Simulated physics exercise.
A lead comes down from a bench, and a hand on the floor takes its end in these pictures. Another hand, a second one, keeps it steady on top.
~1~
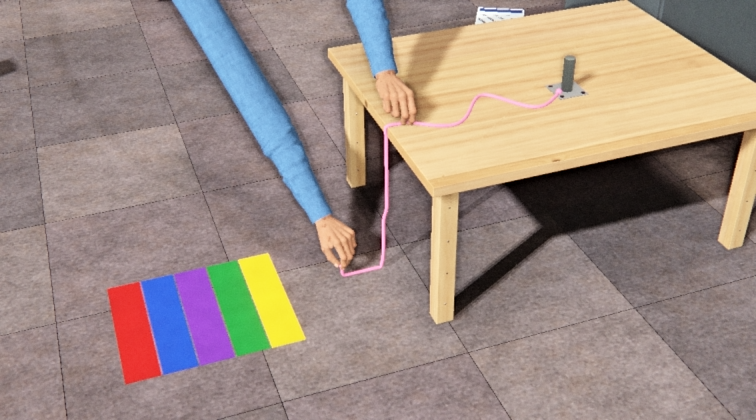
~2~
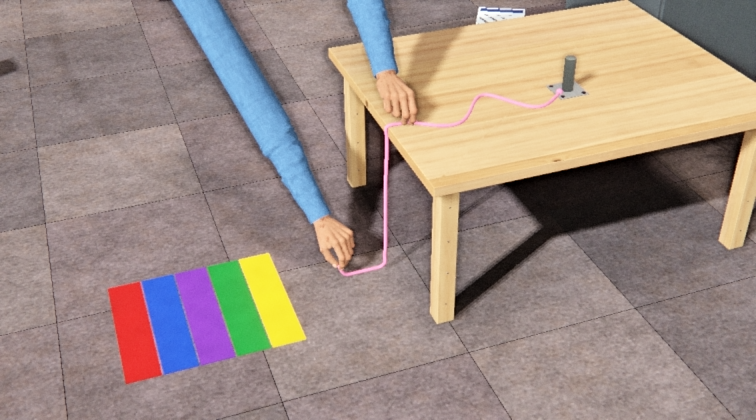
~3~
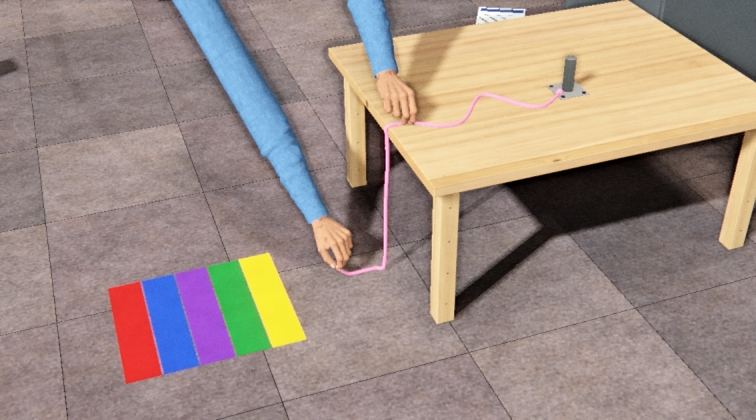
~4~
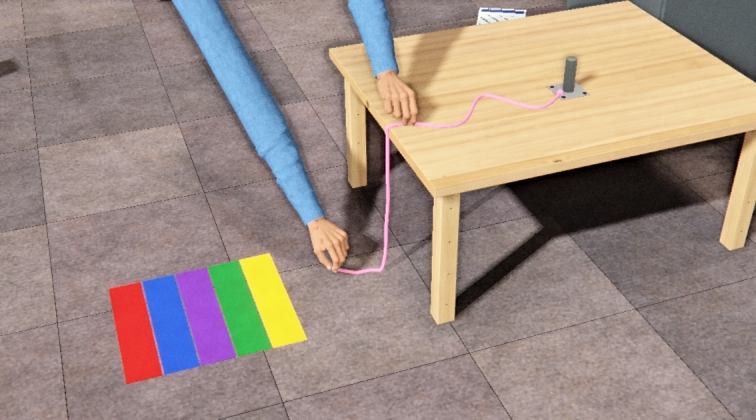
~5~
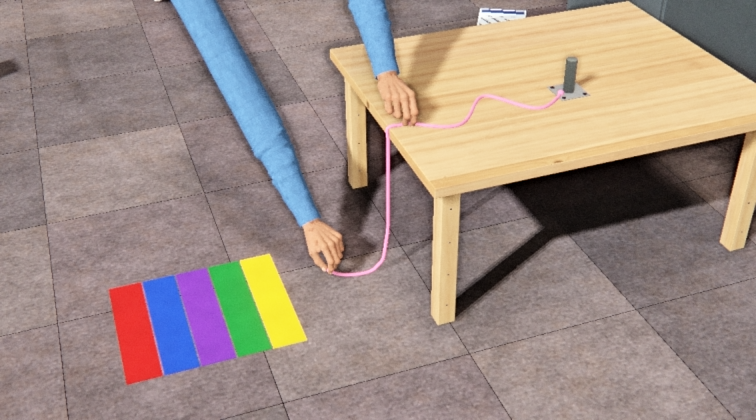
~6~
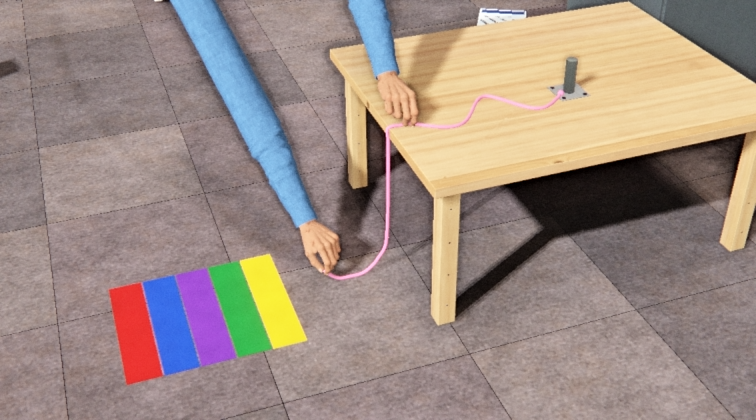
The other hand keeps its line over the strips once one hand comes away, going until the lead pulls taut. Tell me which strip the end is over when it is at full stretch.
It is over the blue strip.
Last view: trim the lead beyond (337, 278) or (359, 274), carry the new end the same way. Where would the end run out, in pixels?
For the first cut it's about (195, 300), and for the second about (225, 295).
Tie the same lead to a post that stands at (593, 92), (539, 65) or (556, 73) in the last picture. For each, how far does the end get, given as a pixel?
First (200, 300), then (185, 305), and last (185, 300).
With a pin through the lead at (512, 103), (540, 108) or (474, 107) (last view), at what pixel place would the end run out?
Approximately (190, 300), (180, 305) and (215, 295), respectively.
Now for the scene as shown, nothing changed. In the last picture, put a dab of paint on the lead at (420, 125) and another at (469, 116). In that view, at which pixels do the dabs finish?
(372, 143), then (426, 119).
Soon after, end near (225, 293); over green.
After that, end near (191, 301); over purple.
At the stop, end near (171, 306); over blue. The blue one.
